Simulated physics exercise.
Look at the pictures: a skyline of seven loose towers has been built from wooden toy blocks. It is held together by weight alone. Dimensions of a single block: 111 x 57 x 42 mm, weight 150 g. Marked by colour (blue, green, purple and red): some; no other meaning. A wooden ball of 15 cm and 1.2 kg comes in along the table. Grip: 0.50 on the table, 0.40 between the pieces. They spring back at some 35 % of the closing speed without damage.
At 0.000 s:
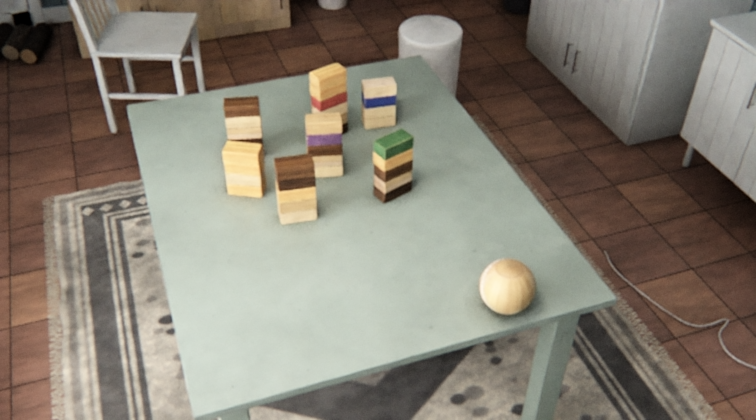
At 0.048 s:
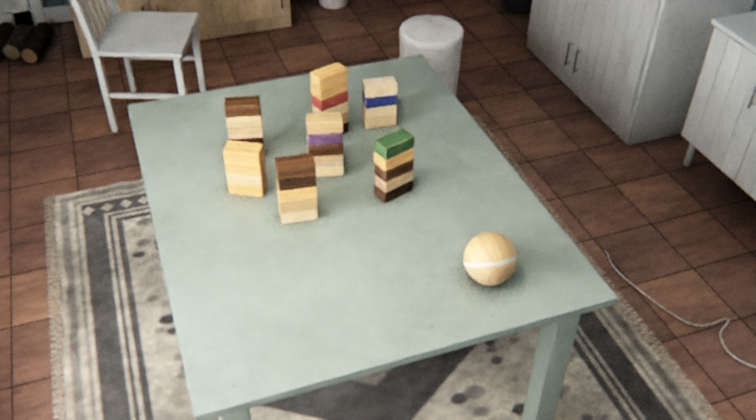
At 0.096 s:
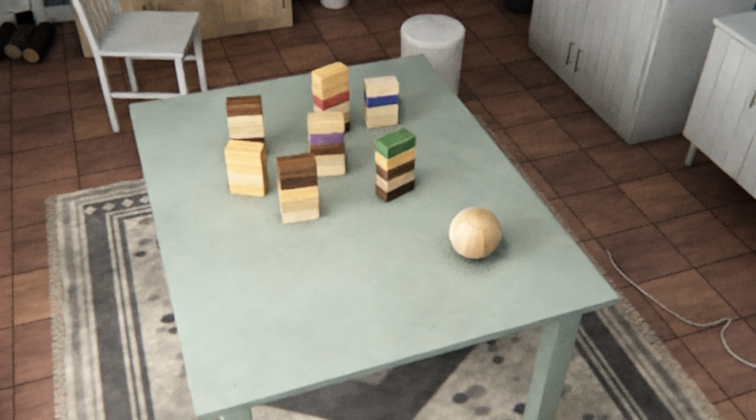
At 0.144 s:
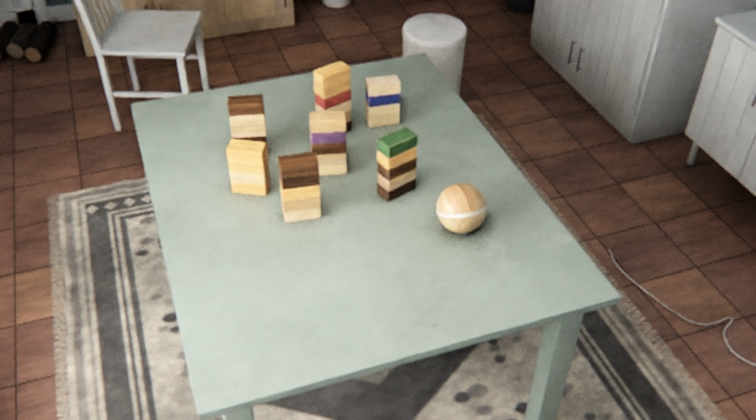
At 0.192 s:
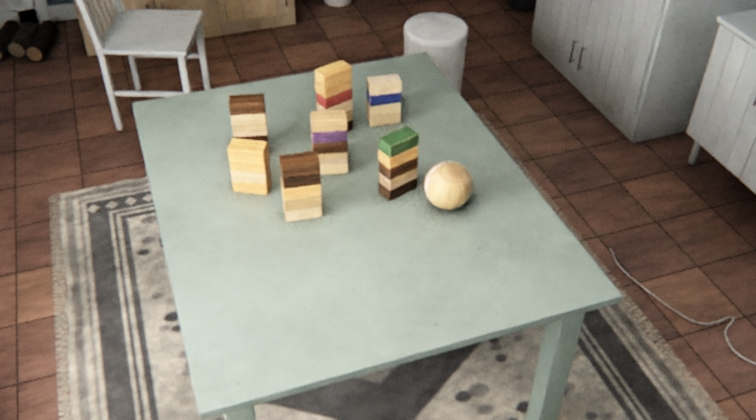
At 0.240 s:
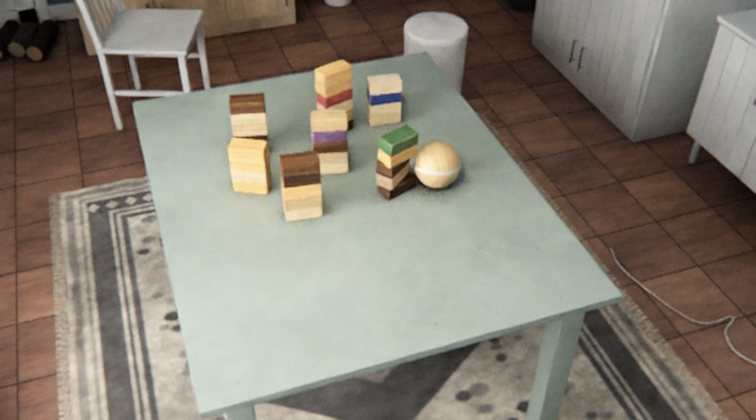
On a pale green table holding seven small stacks of wooden blocks, a wooden ball rolled up from the lower right and bumped the green-topped stack, knocking its blocks slightly askew.
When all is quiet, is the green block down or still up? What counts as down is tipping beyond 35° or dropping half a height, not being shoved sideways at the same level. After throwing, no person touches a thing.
In the end the green block falls.
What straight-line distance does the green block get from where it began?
Roughly 29 centimetres.
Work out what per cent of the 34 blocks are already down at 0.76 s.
20 per cent.
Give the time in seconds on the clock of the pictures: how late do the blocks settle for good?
Around 1.0 seconds.
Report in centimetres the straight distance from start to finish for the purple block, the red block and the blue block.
Purple 0, red 0, blue 52.
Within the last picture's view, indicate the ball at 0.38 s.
At about (416, 113).
Around 0.38 s, ball still moving; 2 of the 34 blocks down; green block tipped 50°, 28 mm lower.
Around 0.50 s, ball still moving; 4 of the 34 blocks down; green block on its side; blue block tipped 7°.
Around 0.76 s, ball still moving; 6 of the 34 blocks down; green block upside down; blue block upside down.
Finally (1.3 s), ball rolling away; 6 of the 34 blocks down; green block upside down; blue block upside down; purple block unmoved. Seen by the last camera, middles, green block near (459, 161), blue block near (258, 82).
